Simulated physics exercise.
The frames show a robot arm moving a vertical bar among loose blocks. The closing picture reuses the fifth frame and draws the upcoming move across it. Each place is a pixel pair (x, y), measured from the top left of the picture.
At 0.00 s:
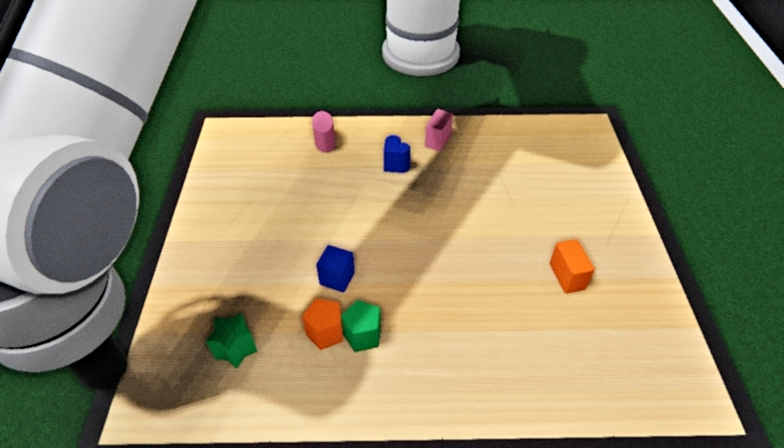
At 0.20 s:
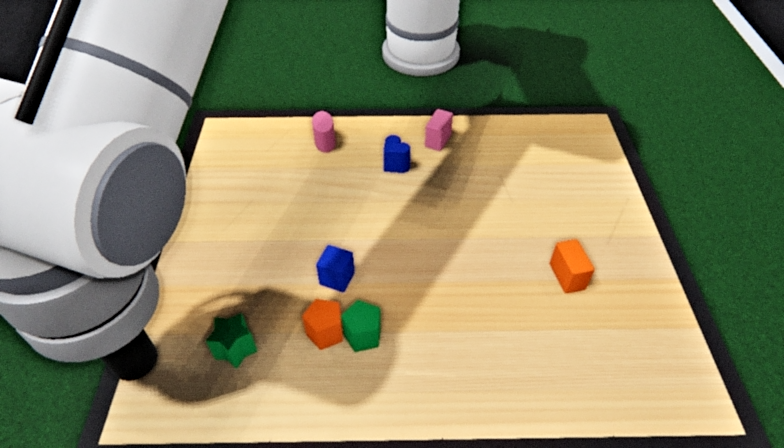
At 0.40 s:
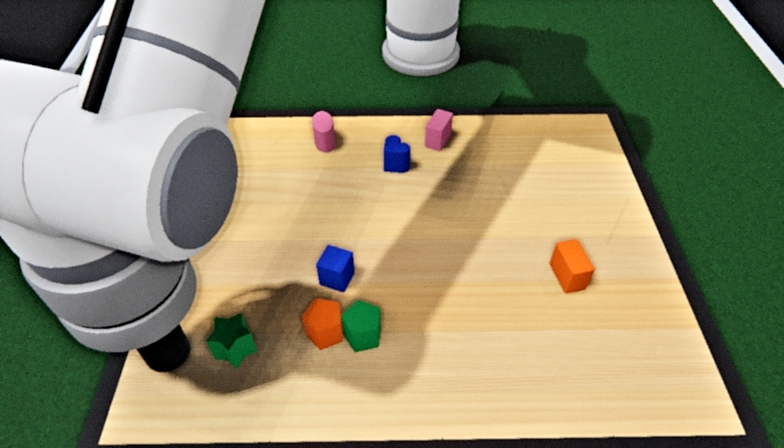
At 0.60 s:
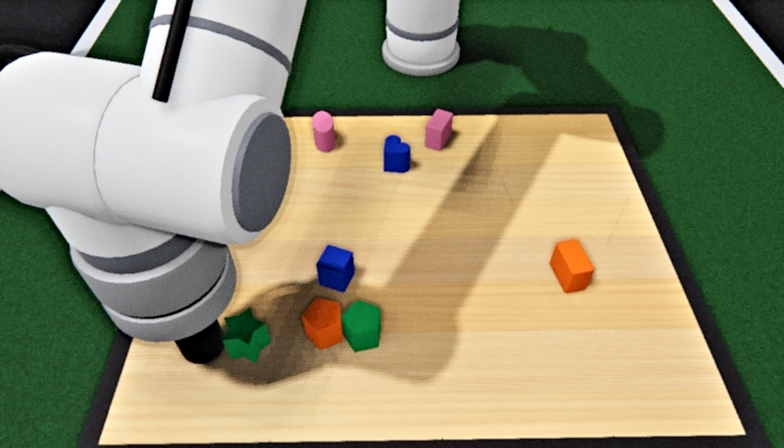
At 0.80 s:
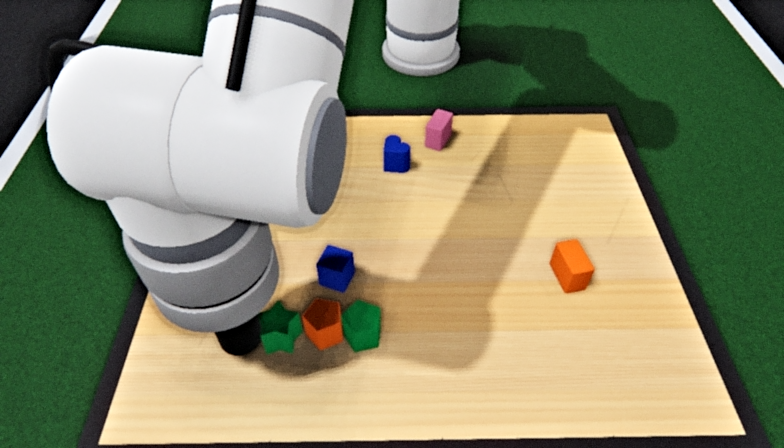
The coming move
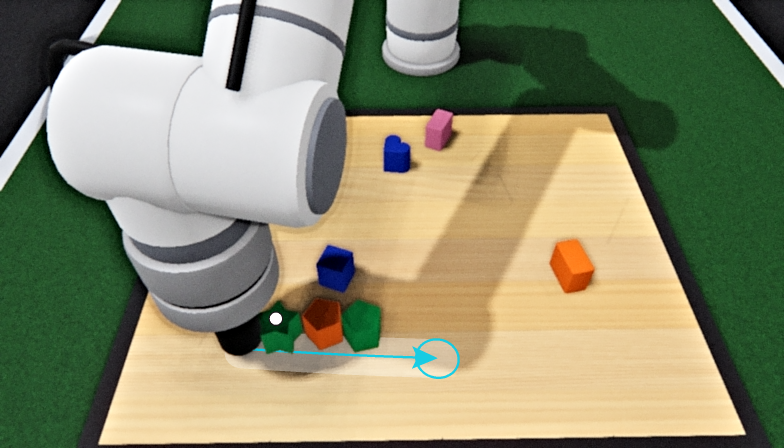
A large white robot arm reaches over the left side of a pale wooden board on a green surface, seen from above by a still camera. Blue, orange and green blocks sit near the middle, two pink ones and a blue one at the back, an orange one at right. The arm glides right, its black tip meeting the green star-shaped block and pushing it toward the orange pentagonal one.
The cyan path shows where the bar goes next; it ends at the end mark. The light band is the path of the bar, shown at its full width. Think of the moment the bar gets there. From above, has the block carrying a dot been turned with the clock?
My answer is no.
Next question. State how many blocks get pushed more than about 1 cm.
I reckon the push displaces three or more of the blocks by more than 1 cm.
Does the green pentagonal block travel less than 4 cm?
Short answer: No.
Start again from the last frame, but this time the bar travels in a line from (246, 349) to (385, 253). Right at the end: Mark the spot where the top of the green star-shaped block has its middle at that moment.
It is at (399, 263).
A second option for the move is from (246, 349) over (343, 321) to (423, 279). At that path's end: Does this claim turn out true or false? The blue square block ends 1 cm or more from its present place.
The claim holds.
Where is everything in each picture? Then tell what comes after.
In the first picture, bar tip (105, 369); block tops, green star-shaped block (228, 330); orange pentagonal block (323, 313); blue square block (335, 258); green pentagonal block (362, 316).
In the second picture, bar (135, 361); blocks unchanged.
In the third picture, bar (168, 353); blocks unchanged.
In the fourth picture, bar (204, 345); green star-shaped block (242, 326).
In the fifth picture, bar (241, 337); green star-shaped block (276, 319); orange pentagonal block (323, 313); blue square block (335, 258); green pentagonal block (362, 316).
Path on the board, from (246, 349) to (437, 358); the dot is on the green star-shaped block.
On the path given first. One third of the way, bar (308, 341); green star-shaped block (321, 304), turned 50° anticlockwise; orange pentagonal block (359, 297), turned 25° clockwise; green pentagonal block (391, 314), turned 35° clockwise.
Two thirds of the way, bar (373, 344); green star-shaped block (326, 303), turned 80° anticlockwise; orange pentagonal block (363, 293), turned 35° clockwise; green pentagonal block (403, 310), turned 25° clockwise.
At the end, bar (439, 346); green star-shaped block (326, 303), turned 80° anticlockwise; orange pentagonal block (363, 293), turned 35° clockwise; blue square block in place; green pentagonal block (427, 305), turned 55° anticlockwise.
